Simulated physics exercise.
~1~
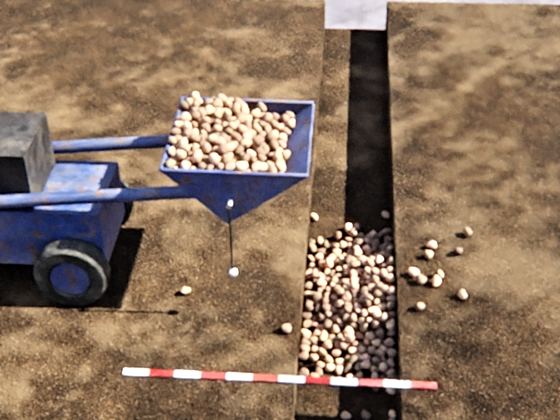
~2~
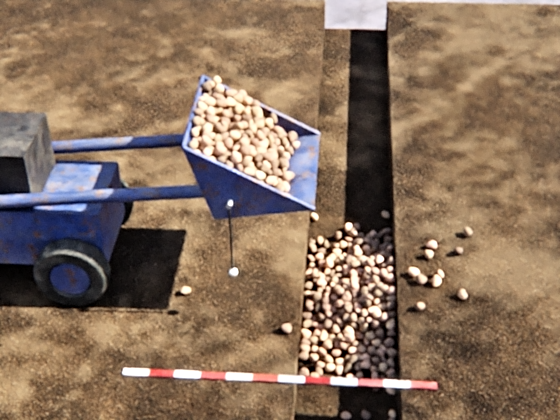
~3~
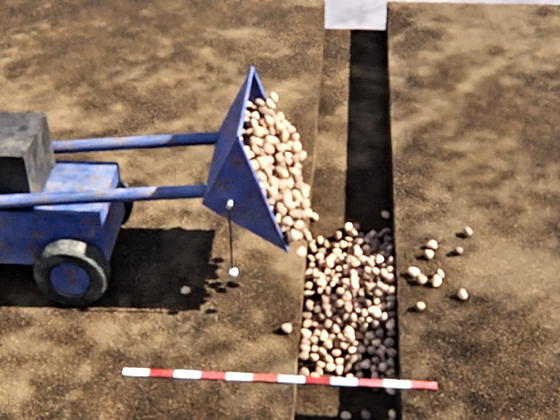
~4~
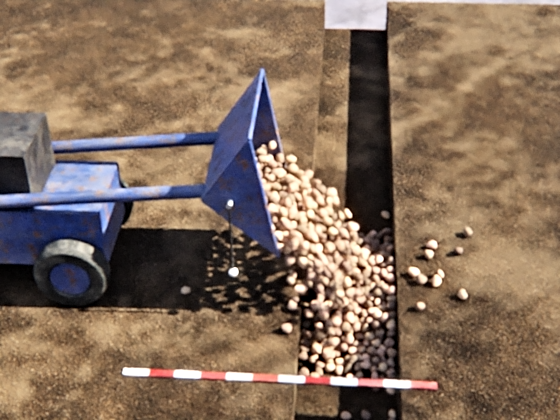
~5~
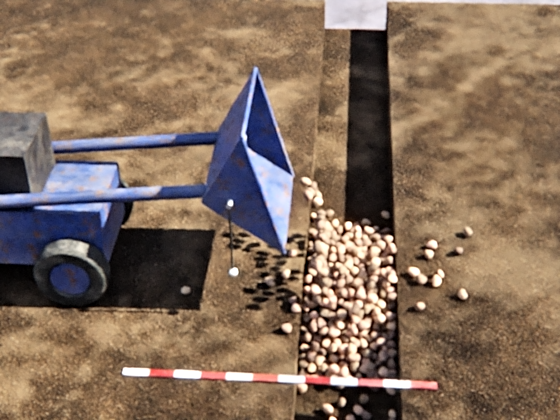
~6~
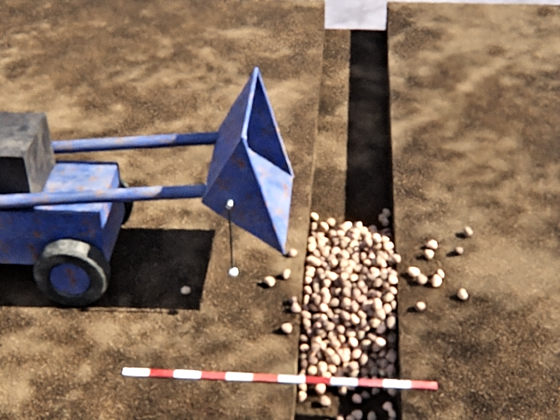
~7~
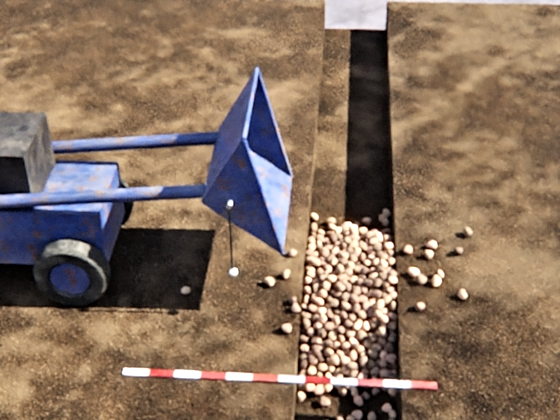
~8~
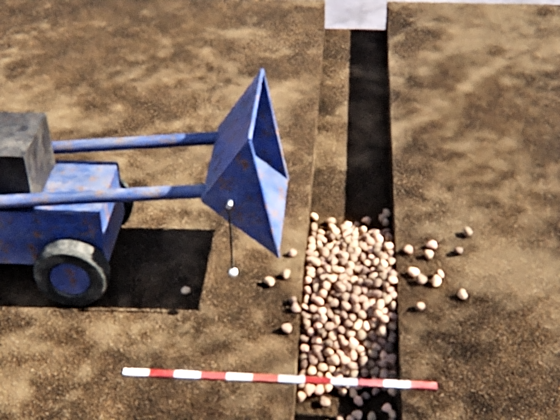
At first, a small blue loader on the left holds a bucket heaped with pale, rounded stones beside a dark trench that already contains a pile of them, with a few more scattered on the far side. The bucket tips forward toward the right, and the stones slide to its lip. They then pour out in a thick stream and tumble into the trench beyond a red and white striped rod. Soon the bucket is empty and stays steeply tilted, wobbling slightly. By the end, the trench pile is clearly larger, and a few stray stones lie on either side.
